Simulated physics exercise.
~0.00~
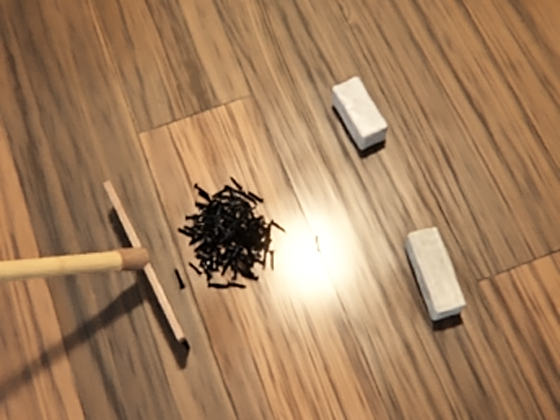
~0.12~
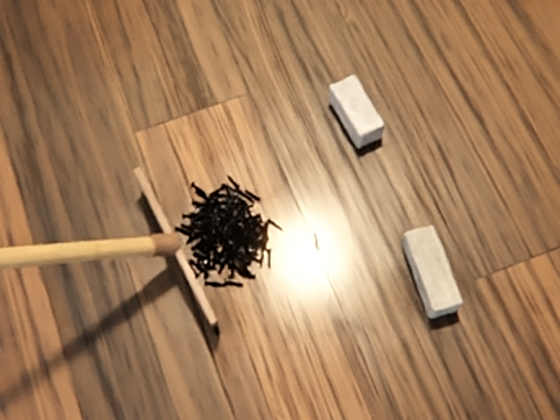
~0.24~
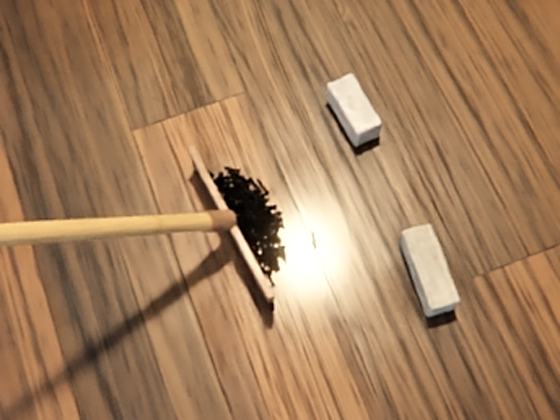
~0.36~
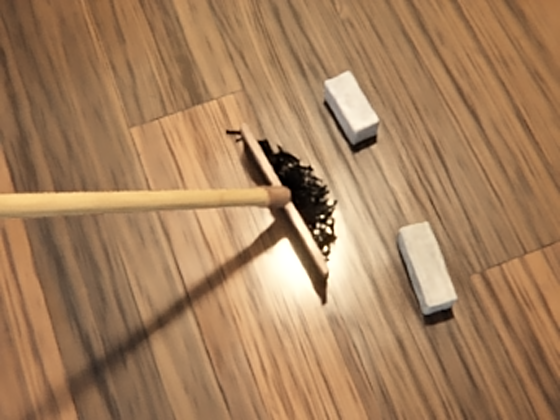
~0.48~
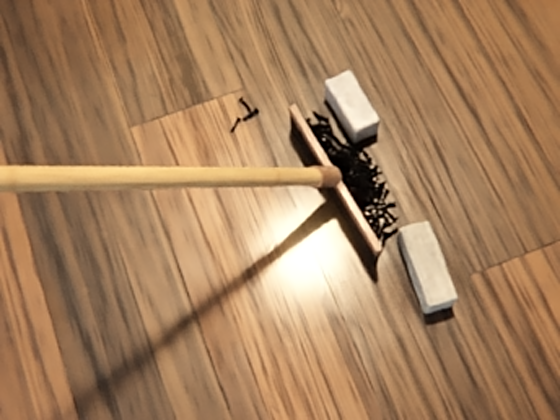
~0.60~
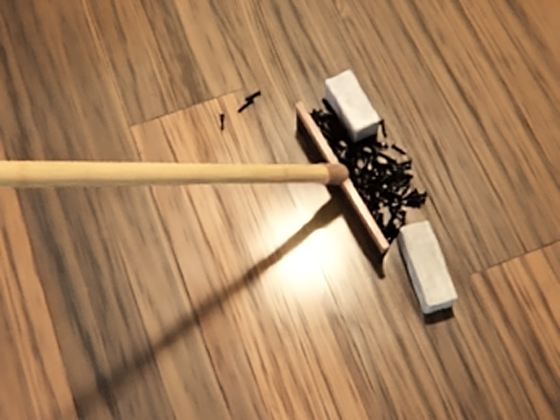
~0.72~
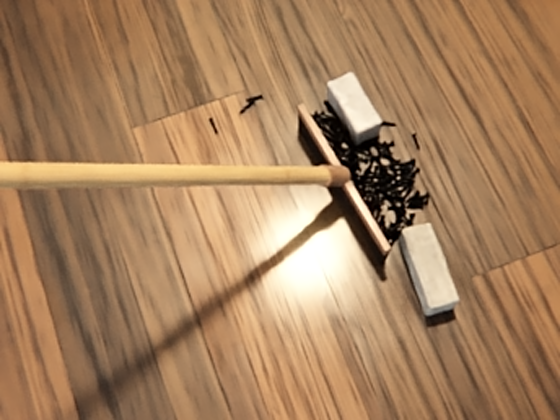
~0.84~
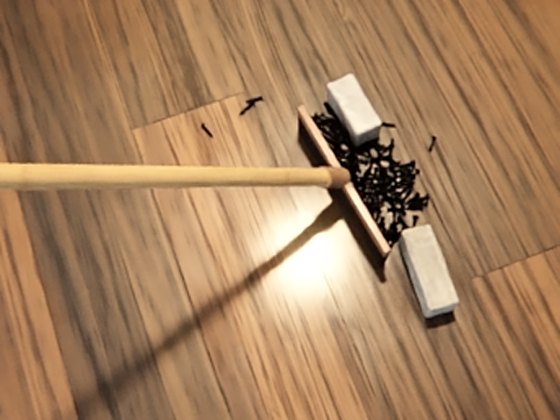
A squeegee pushes black pieces right and stops by two white blocks, some entering the gap.
